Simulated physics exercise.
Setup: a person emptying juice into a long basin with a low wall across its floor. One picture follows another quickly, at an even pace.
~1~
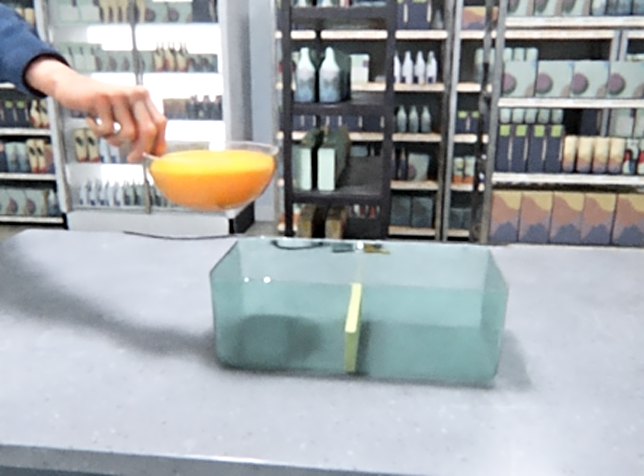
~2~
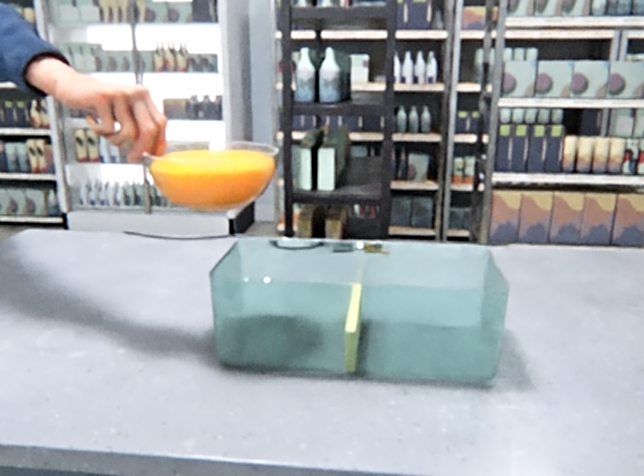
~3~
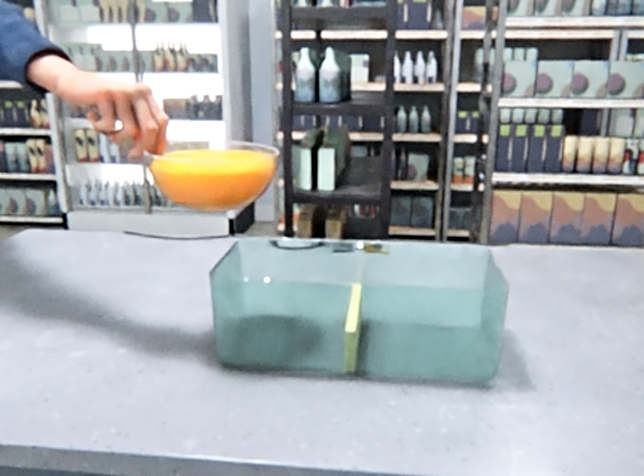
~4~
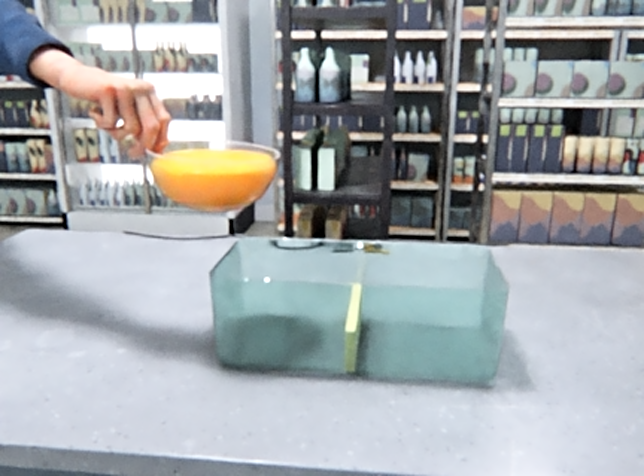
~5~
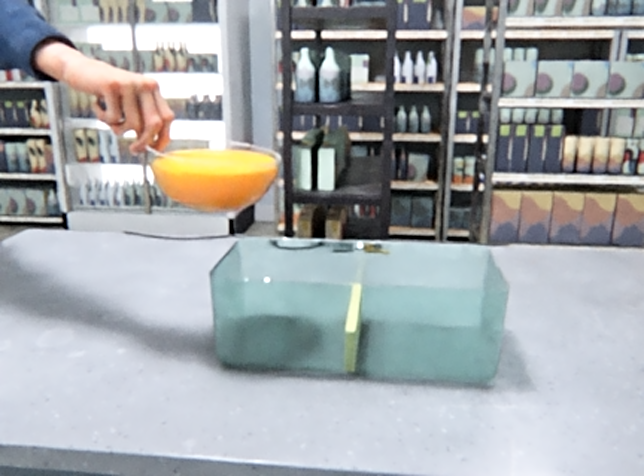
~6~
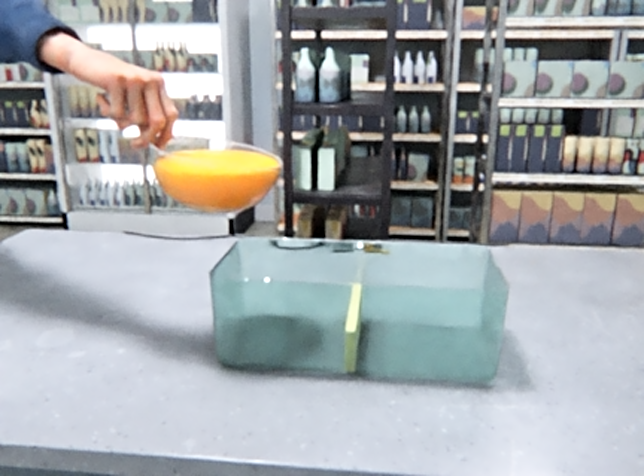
A hand holding a glass bowl of orange juice above a divided clear basin, barely moving, then tilting it slightly to the right.
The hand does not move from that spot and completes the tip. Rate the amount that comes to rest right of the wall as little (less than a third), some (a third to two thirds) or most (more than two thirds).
Little.
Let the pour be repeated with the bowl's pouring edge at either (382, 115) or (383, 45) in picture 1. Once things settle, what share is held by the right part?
Roughly 95 per cent, then roughly 95 per cent.
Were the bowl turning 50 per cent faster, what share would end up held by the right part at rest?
Result: Roughly 10 %.
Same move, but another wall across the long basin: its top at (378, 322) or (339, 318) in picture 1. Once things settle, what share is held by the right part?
Note - case one near 15 %, case two near 30 %.
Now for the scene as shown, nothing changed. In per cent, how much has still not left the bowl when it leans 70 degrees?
It still holds close to 30 per cent at that lean.
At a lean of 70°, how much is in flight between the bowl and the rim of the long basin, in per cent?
It's close to 30 per cent.
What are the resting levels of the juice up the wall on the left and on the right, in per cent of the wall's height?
On the left 60 %, on the right 0 %.
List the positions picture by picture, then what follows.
The first picture shows tilt 0°; pouring edge (276, 154); surface from (155, 158) to (274, 161); the long basin's rim runs from (225, 257) to (499, 268); the wall's top is at (355, 306).
The second picture shows tilt 0°; pouring edge (277, 154); surface from (155, 158) to (274, 161).
The third picture shows tilt 2°; pouring edge (277, 156); surface from (155, 157) to (275, 162).
The fourth picture shows tilt 4°; pouring edge (278, 158); surface from (157, 157) to (276, 163).
The fifth picture shows tilt 7°; pouring edge (279, 162); surface from (158, 156) to (278, 164).
The sixth picture shows tilt 11°; pouring edge (280, 167); surface from (159, 156) to (279, 164).
A moment on, the bowl is tipped part way and 32 per cent is still to pour, 38 is left of the wall and 0 right of it.
Next, the bowl is tipped right over and 0 per cent is still to pour, 97 is left of the wall and 2 right of it.
Then the bowl is tipped right over and 0 per cent is still to pour, 97 is left of the wall and 2 right of it.
Later the bowl is tipped right over and 0 per cent is still to pour, 97 is left of the wall and 2 right of it.
At rest 97 per cent lies left of the wall, 2 right of it and 1 outside.
